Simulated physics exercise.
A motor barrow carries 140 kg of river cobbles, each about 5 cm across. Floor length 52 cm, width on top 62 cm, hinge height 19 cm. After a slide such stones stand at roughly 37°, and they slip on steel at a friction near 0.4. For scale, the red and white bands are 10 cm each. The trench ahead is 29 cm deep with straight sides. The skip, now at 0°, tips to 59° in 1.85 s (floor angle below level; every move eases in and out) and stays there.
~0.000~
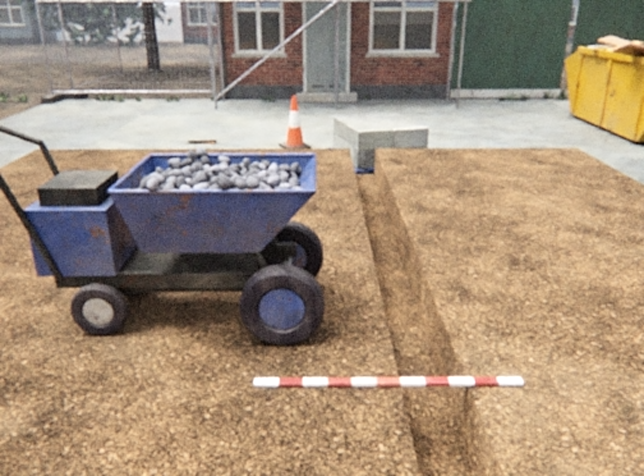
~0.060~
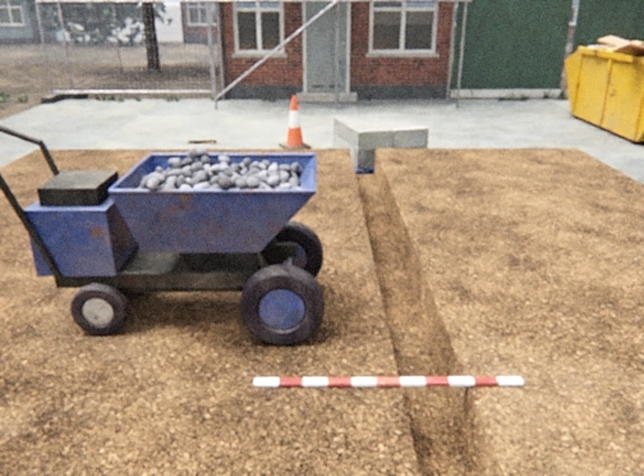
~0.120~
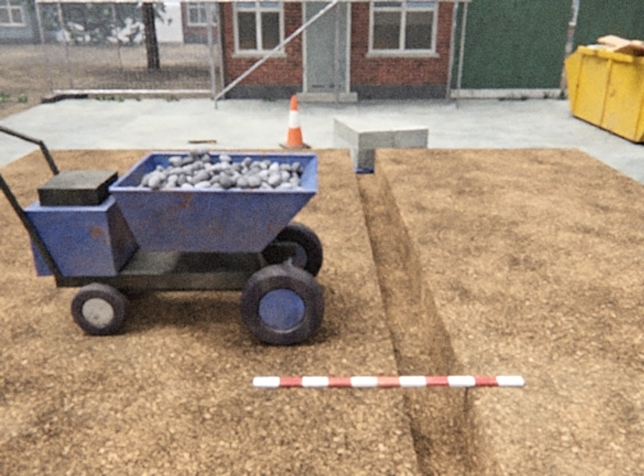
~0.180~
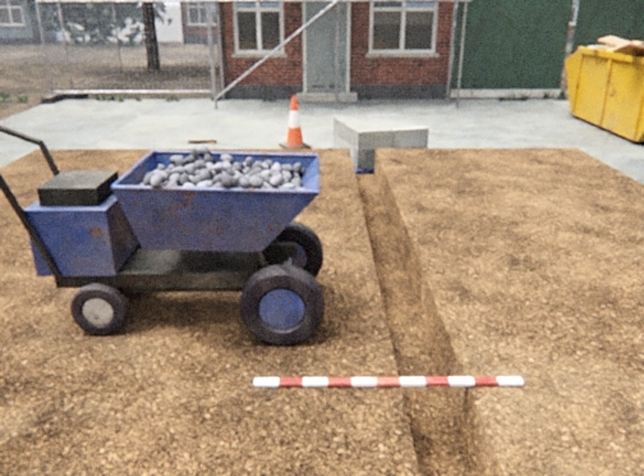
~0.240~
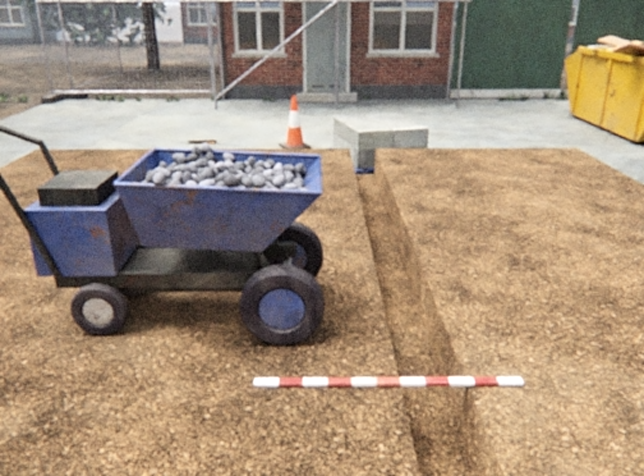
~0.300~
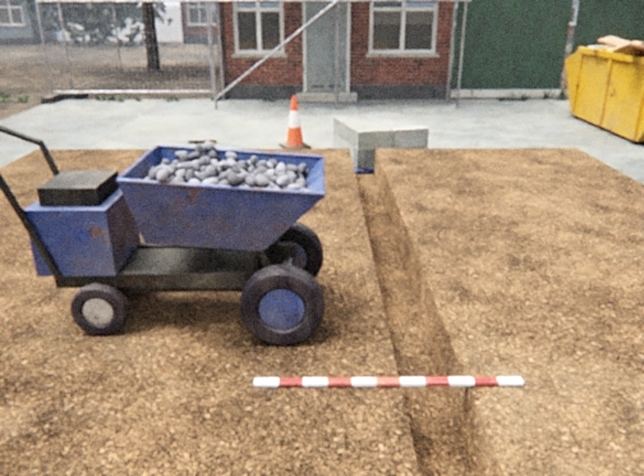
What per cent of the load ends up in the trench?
Close to 61 in a hundred.
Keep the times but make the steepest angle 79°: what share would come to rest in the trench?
In that case some 60 per cent.
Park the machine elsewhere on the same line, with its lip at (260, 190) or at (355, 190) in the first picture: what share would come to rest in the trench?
About 65 and 25 per cent.
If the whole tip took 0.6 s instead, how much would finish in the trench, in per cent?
Then about 35 per cent.
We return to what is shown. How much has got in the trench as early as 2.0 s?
About 20 per cent by then.
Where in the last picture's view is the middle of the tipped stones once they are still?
Their middle is at about (421, 341).
After 1.4 s the floor is at 50°; 99 % in the skip, 1 % in the trench; the foremost stones are at (407, 249).
After 2.0 s the floor is at 59°; 73 % in the skip, 21 % in the trench, 6 % past the trench; the foremost stones are at (492, 313).
After 2.3 s the floor is at 59°; 51 % in the skip, 32 % in the trench, 17 % past the trench; the foremost stones are at (541, 313).
After 4.2 s the floor is at 59°; 20 % in the skip, 61 % in the trench, 20 % past the trench; the foremost stones are at (564, 313).
